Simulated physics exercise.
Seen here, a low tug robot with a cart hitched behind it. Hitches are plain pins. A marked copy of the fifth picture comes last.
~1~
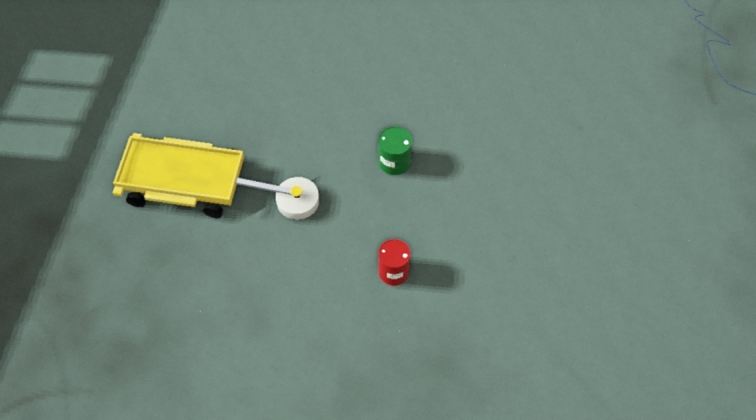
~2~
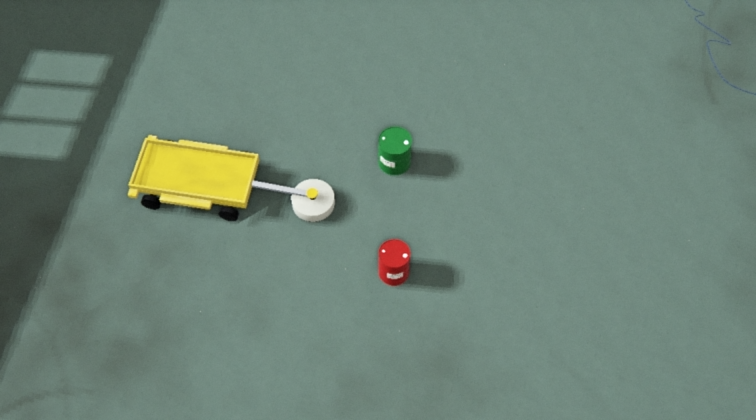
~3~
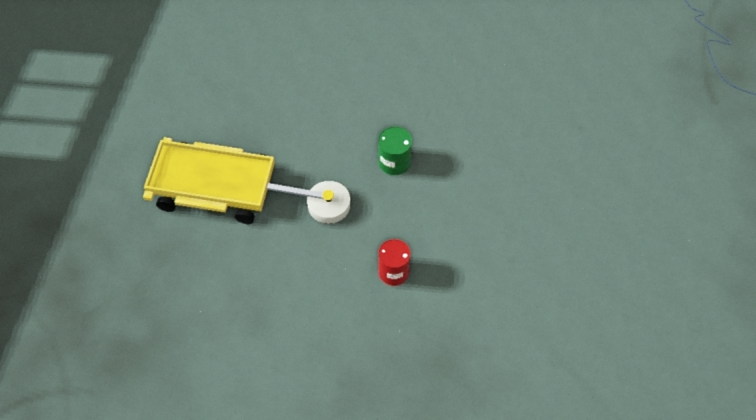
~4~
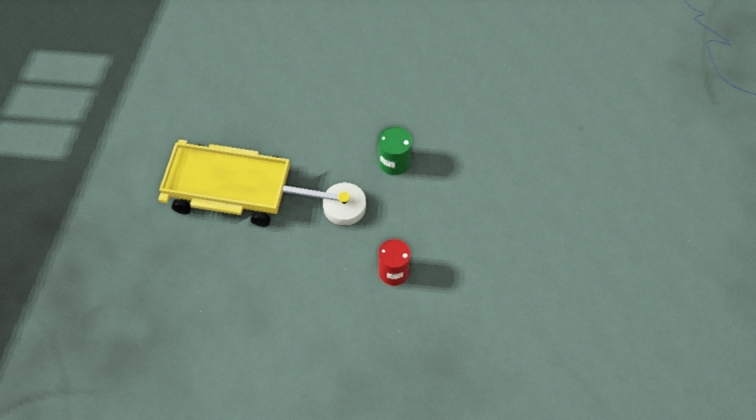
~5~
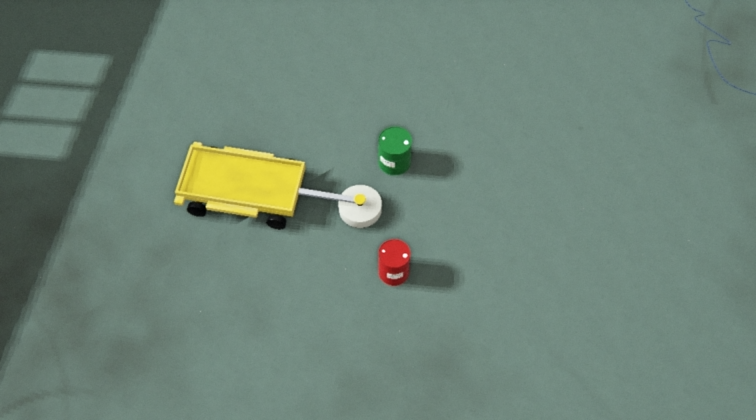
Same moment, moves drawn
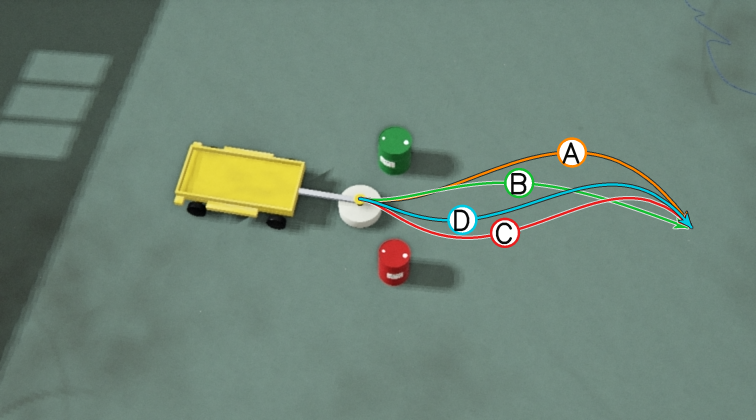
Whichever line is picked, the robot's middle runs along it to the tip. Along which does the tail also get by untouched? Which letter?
Choose route D.
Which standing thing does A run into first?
First the green keg.
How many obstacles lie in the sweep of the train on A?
It touches one.
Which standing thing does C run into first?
First the red keg.
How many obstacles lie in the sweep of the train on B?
It touches one.
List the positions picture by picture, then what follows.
The first frame shows robot (297, 197); yellow cart (180, 170); red keg (394, 272).
The second frame shows robot (313, 199); yellow cart (195, 173); red keg (394, 272).
The third frame shows robot (329, 201); yellow cart (210, 175); red keg (394, 272).
The fourth frame shows robot (344, 202); yellow cart (226, 178); red keg (394, 272).
The fifth frame shows robot (360, 205); yellow cart (241, 180); red keg (394, 272); green keg (395, 162).
On the copy, A from (360, 199) via (534, 157) to (690, 225); B from (360, 199) via (519, 183) to (688, 228); C from (360, 199) via (528, 226) to (691, 228); D from (360, 199) via (532, 203) to (691, 227).
On D. First, robot (483, 223), cart (361, 203).
Then, robot (597, 191), cart (480, 202).
Finally, robot (690, 235), cart (572, 200); nothing has been touched.
By contrast, A meets the green keg; B meets the green keg; C meets the red keg.
